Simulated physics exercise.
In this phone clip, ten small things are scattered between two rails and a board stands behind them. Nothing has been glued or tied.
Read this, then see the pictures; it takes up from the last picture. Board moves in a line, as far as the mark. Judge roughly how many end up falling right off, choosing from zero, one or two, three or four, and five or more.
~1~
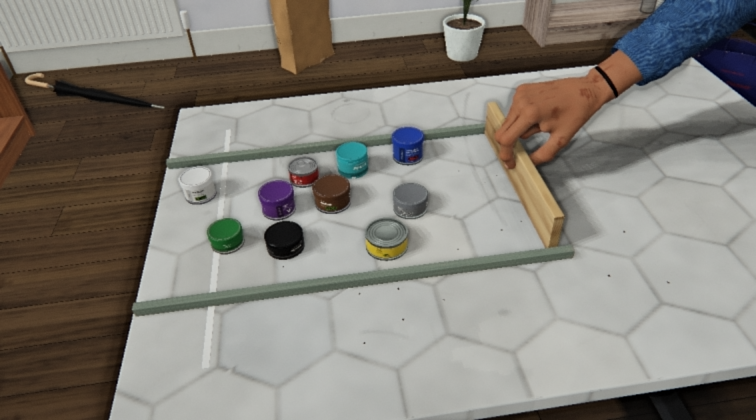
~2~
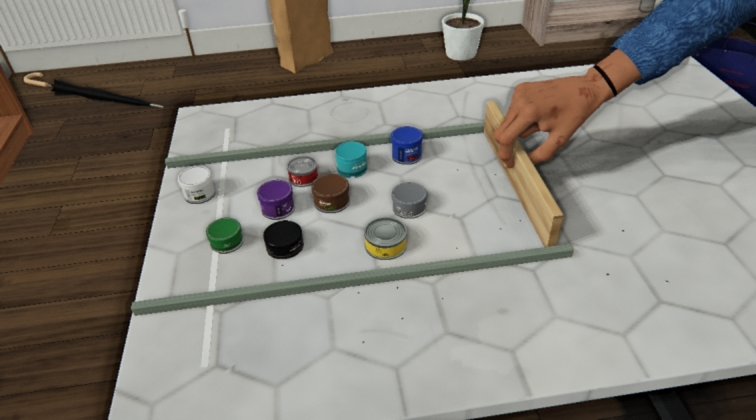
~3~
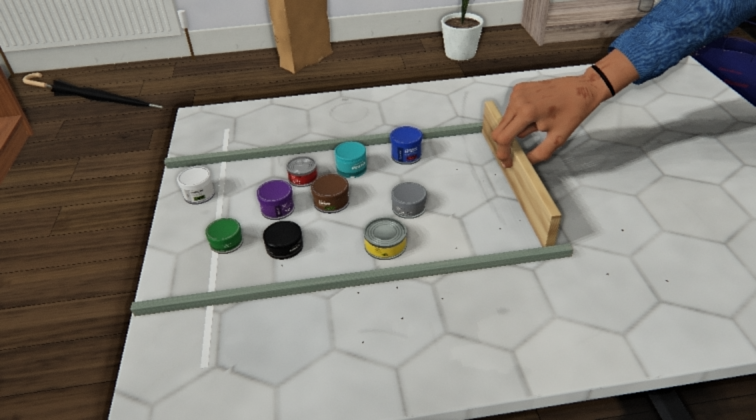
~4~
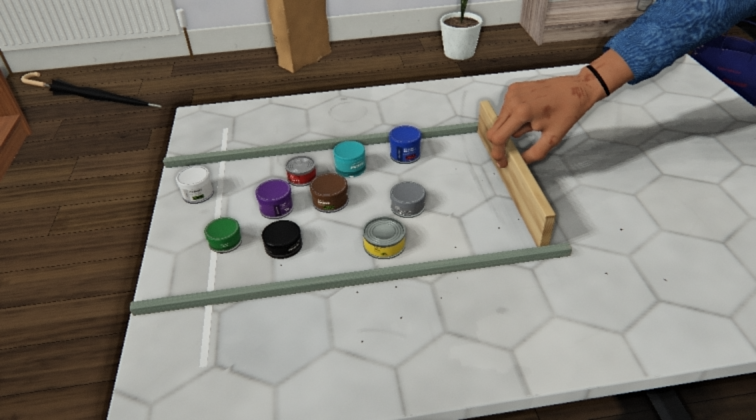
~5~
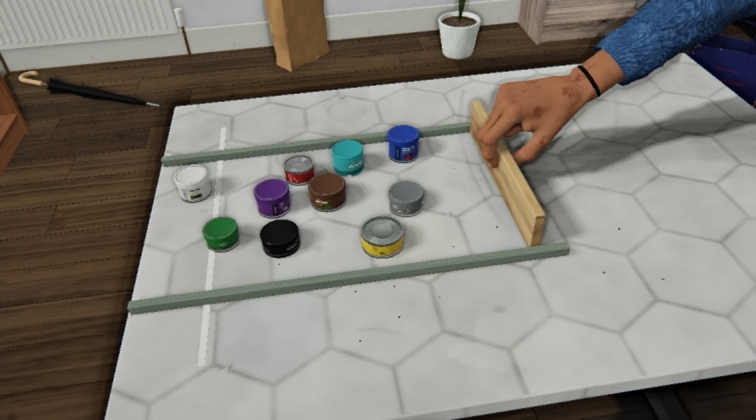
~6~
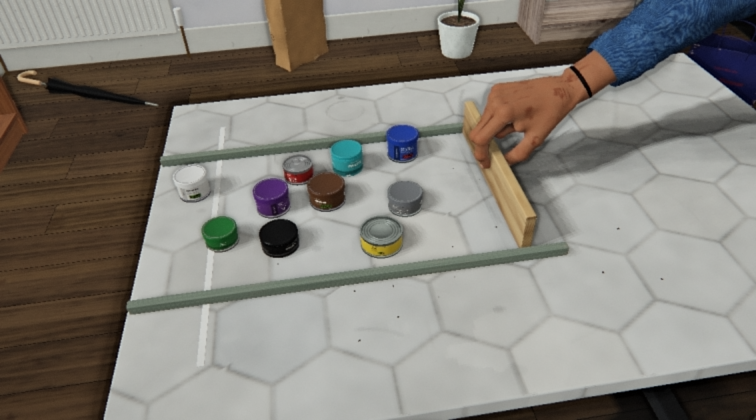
It is one or two.
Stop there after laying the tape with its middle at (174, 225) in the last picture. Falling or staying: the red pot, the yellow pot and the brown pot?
The red pot? It does not stay. The yellow pot? It is safe. The brown pot? It is safe.
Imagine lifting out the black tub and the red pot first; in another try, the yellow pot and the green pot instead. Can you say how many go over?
That makes 0 fallen, then 0 fallen in the other try.
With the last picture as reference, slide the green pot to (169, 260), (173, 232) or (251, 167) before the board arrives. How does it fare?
Results in order - down; down; still up.
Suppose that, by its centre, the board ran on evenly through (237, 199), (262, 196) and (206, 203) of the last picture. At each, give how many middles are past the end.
First 0, then 0, then 1.
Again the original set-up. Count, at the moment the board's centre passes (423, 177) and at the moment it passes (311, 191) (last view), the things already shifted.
I make it 1 at the first spot and 8 at the other.
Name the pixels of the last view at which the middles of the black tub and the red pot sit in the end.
Near (159, 251) and (169, 197).
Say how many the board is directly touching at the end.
My count gives 5.
Soon after, none off yet; white tin at rest near (192, 184); green pot at rest near (221, 234); purple tin at rest near (272, 198).
After that, none off yet; white tin at rest near (190, 183); green pot displaced about its own width near (184, 233); purple tin displaced well along near (212, 213).
In the end, the number that fall off is one or two; gone, green pot.
